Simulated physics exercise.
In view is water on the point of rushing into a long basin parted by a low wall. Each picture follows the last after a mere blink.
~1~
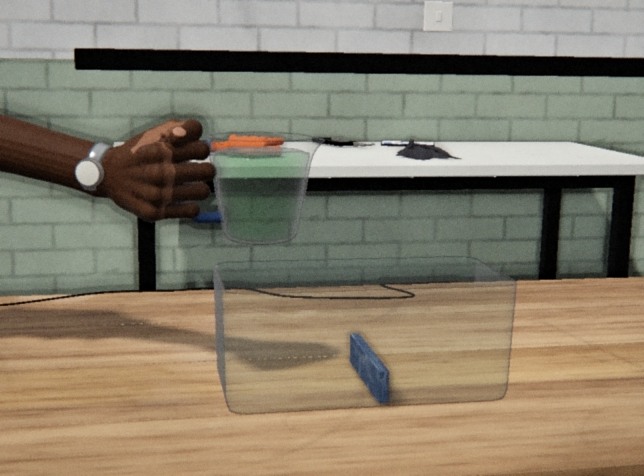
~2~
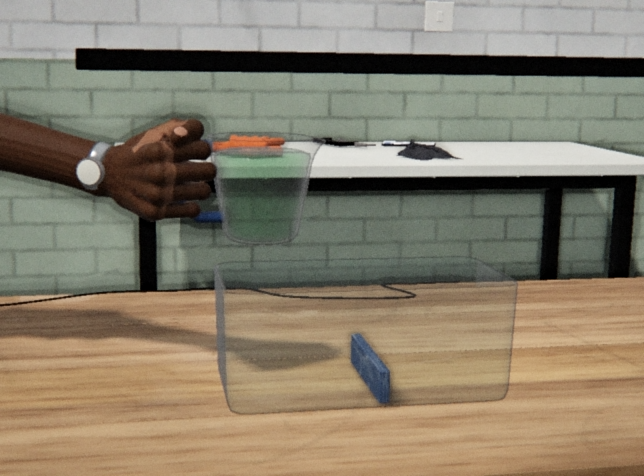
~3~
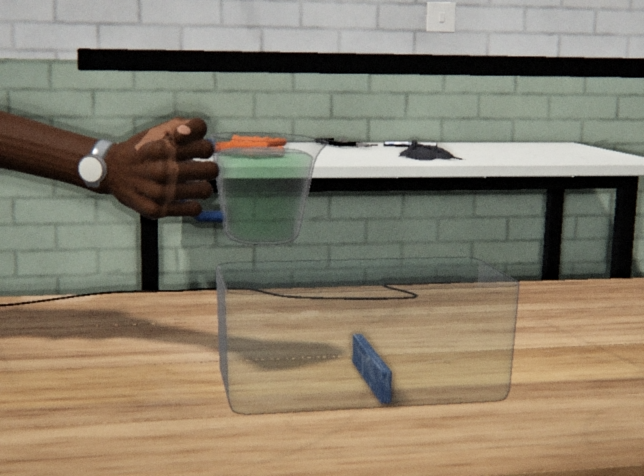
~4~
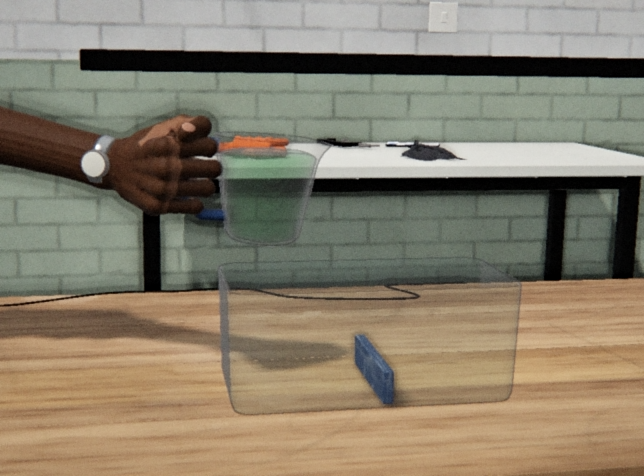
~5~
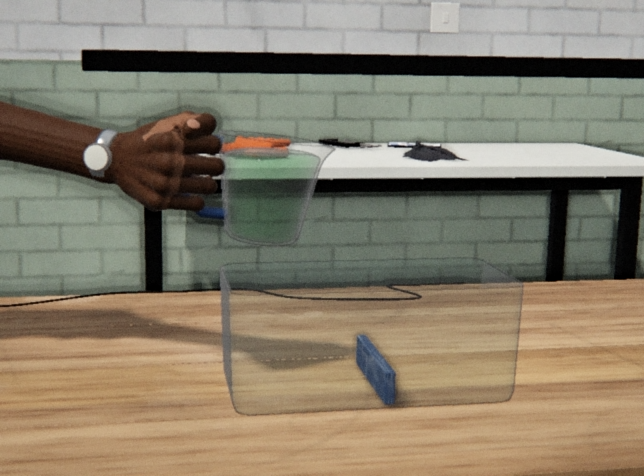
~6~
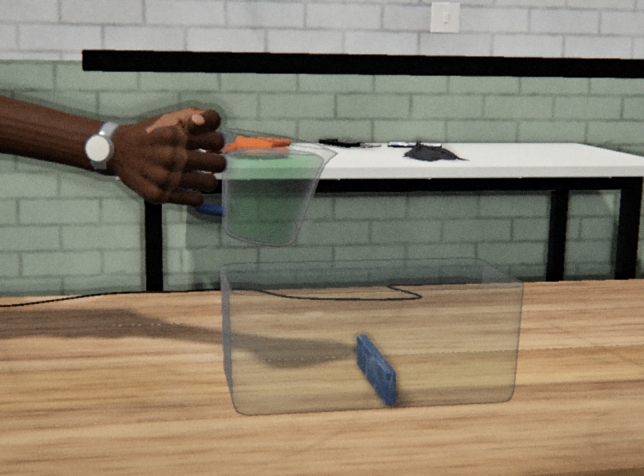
A hand wearing a watch held a clear cup of green liquid above a long, see-through basin with a small blue divider, shifted slightly right, then gradually tilted the cup a little to the right.
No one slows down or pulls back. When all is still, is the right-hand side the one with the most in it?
Yes, the right side has the most.
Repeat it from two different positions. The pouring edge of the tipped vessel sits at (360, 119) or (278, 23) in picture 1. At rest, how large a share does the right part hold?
First try 95 %, second try 35 %.
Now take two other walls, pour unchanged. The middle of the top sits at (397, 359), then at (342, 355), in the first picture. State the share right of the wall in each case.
In order, 20 and 90 in a hundred.
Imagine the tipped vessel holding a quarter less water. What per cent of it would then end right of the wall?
About 55 percent.
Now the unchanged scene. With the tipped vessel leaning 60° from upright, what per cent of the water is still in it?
Roughly 75 in a hundred.
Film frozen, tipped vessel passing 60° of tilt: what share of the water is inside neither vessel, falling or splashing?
About 15 %.
A moment on, the tilt is 60° and 75 per cent is still to pour, 1 is left of the wall and 8 right of it.
Next, the tilt is 94° and 20 per cent is still to pour, 12 is left of the wall and 56 right of it.
Then the tilt is 101° and 0 per cent is still to pour, 30 is left of the wall and 69 right of it.
Later the tilt is 101° and 0 per cent is still to pour, 30 is left of the wall and 69 right of it.
Finally, 30 per cent lies left of the wall, 69 right of it and 0 outside.
